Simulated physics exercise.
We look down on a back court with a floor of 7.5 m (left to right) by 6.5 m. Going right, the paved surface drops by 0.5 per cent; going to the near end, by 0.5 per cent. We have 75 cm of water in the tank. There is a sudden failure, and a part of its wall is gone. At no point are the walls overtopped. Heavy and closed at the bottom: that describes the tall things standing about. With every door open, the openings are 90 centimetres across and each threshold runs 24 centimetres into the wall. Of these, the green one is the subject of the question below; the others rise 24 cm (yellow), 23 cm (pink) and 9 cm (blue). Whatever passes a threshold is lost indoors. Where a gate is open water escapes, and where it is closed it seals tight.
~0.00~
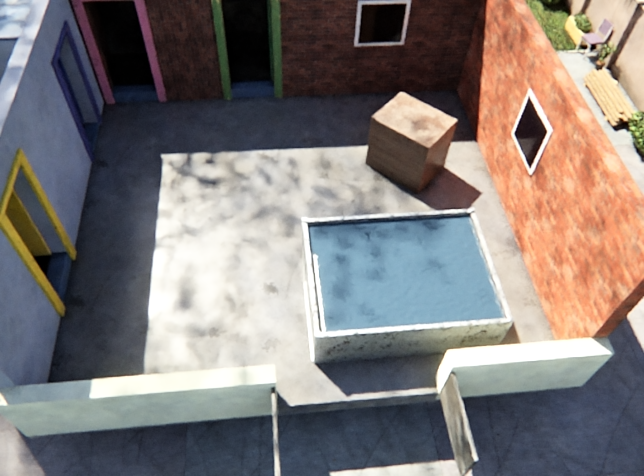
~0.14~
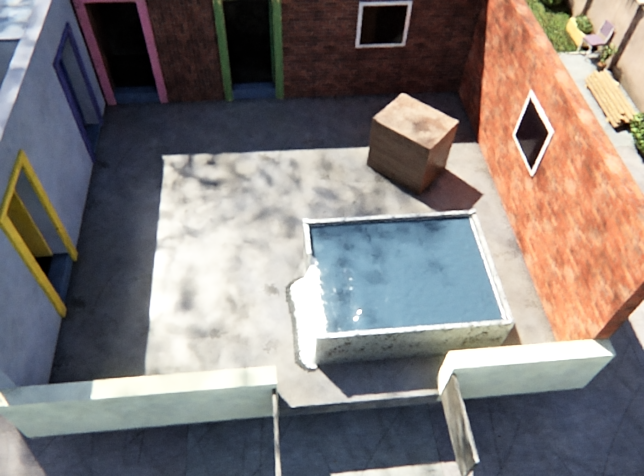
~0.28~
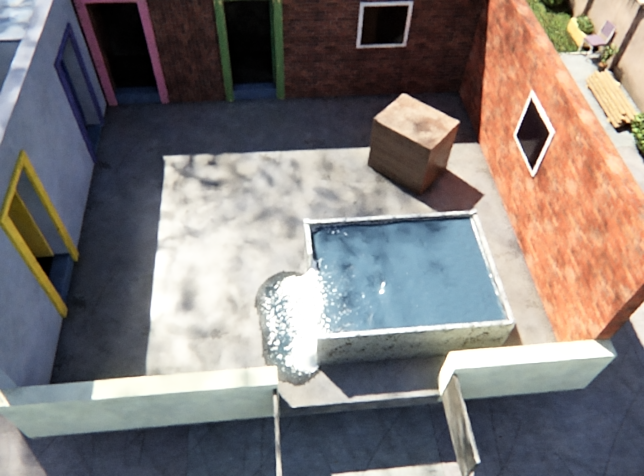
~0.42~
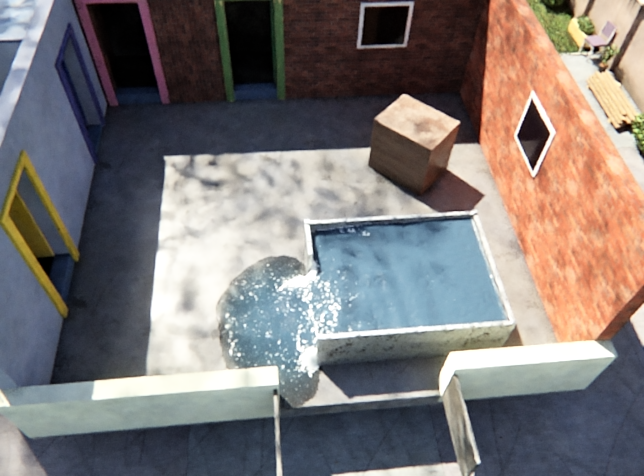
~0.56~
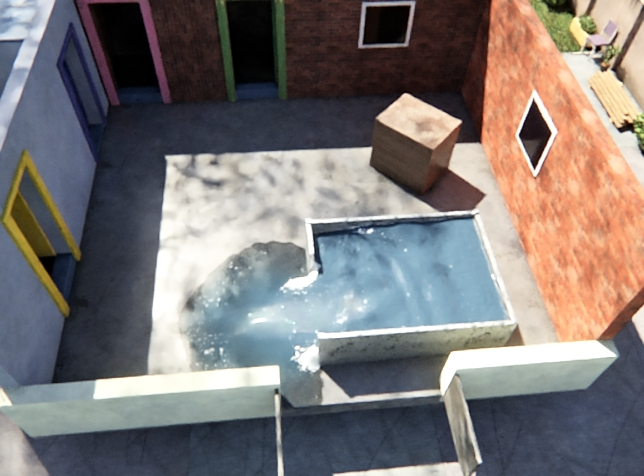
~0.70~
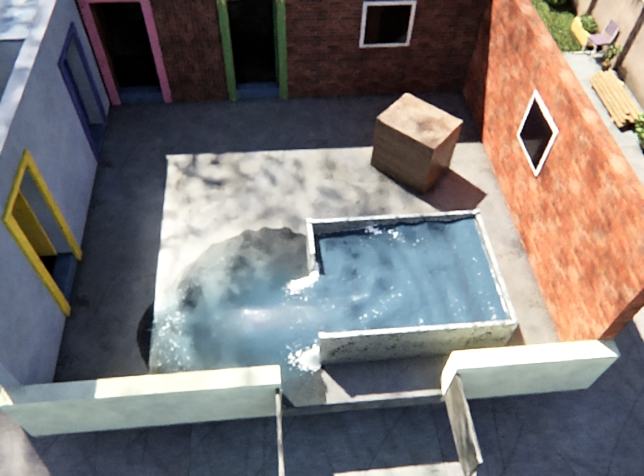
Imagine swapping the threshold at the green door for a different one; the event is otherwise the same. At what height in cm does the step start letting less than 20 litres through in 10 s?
At about 9.5 cm.
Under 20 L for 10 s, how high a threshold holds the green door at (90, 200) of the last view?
You'd want it roughly 10.5 cm high.
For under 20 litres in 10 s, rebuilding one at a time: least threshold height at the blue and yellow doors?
Close to 12.0 cm (blue) and close to 25 cm (yellow).
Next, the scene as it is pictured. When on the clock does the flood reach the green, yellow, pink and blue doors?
Door green: 4.5 seconds; door yellow: 1.2 seconds; door pink: 3.4 seconds; door blue: 2.6 seconds.
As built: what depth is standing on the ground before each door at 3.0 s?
Green door 0 cm, yellow door 29 cm, pink door 0 cm, blue door 5 cm.
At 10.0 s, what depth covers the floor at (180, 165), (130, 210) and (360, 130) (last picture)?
In that order: 10, 7 and 9 cm.
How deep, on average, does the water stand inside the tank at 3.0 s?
On average, around 32 cm.
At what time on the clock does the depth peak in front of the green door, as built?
5.0 s.
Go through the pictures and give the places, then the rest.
Still water, 75 cm deep, in the tank at (401, 270); the green door at (250, 56) is dry, in the first picture.
Water pours out at (315, 312) and has run 0.3 m, to (291, 296); about 10 cm deep outside, 75 cm at the back, in the second picture.
Water pours out at (316, 313) and has run 0.8 m, to (262, 311); about 13 cm deep outside, 75 cm at the back, in the third picture.
The gap is at (316, 315), the front 1.4 m out at (224, 325); the back of the tank holds 75 cm, in the fourth picture.
The front is at (185, 327), 2.0 m from the gap at (317, 314); 4.3 m2 of floor is wet, 75 cm left at the back, in the fifth picture.
The front is at (144, 343), 2.6 m from the gap at (318, 313); 5.9 m2 of floor is wet, 74 cm left at the back; the green door at (256, 57), 5.4 m from the gap, is still 3.7 m from the nearest water, in the sixth picture.
After 1.4 s water covers 25 % of the floor, deepest (50 cm) near (48, 409); it has not reached the green door.
After 3.0 s water covers 35 % of the floor, deepest (44 cm) near (51, 397); it has not reached the green door.
After 10.0 s water covers 95 % of the floor, deepest (17 cm) near (466, 113); 9 cm at the green door, 0 litres in over its 23 cm threshold.
At the green door as built, the water arrived by 4.4 s and peaked near 16 cm at 5.0 s.
With a threshold of 8.5 cm, 27 litres would have come in within the 10 s; with 11.5 cm, 7 litres. So under 20 litres takes about 9.5 cm.
